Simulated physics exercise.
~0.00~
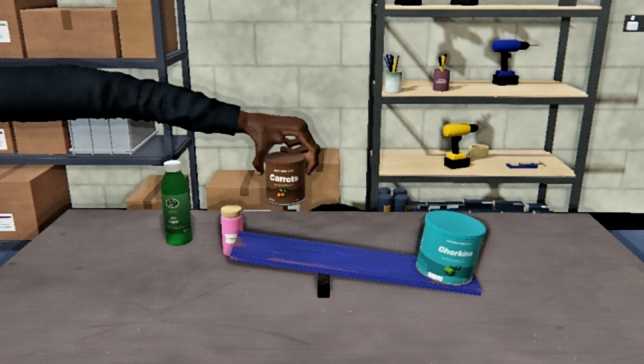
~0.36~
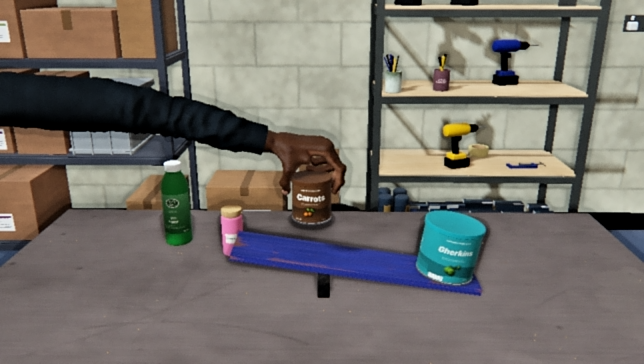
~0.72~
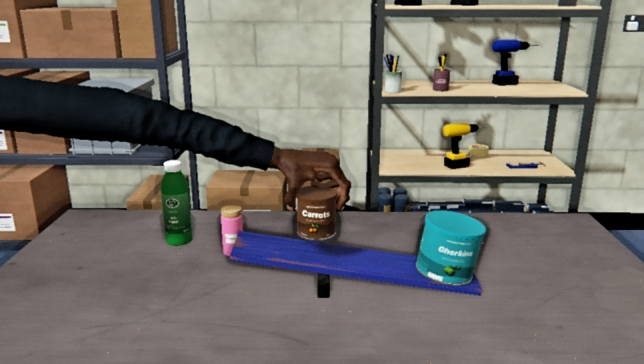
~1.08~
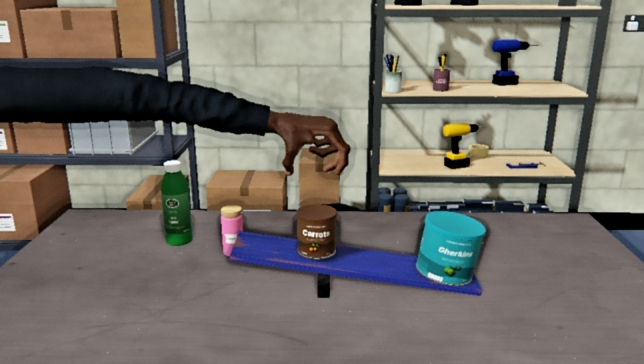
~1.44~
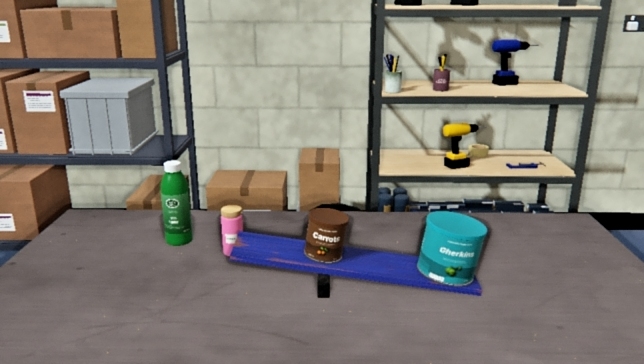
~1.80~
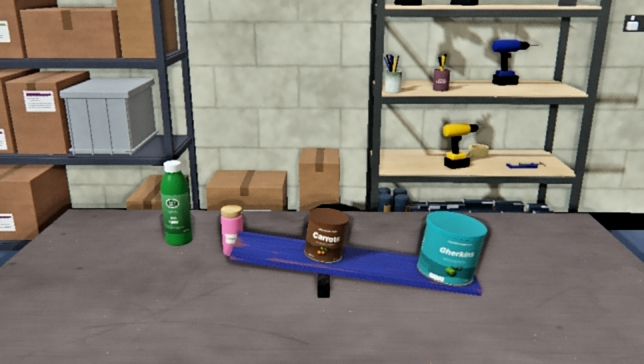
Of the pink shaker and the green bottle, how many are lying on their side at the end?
None of them are; both the pink shaker and the green bottle are still standing upright at the end.
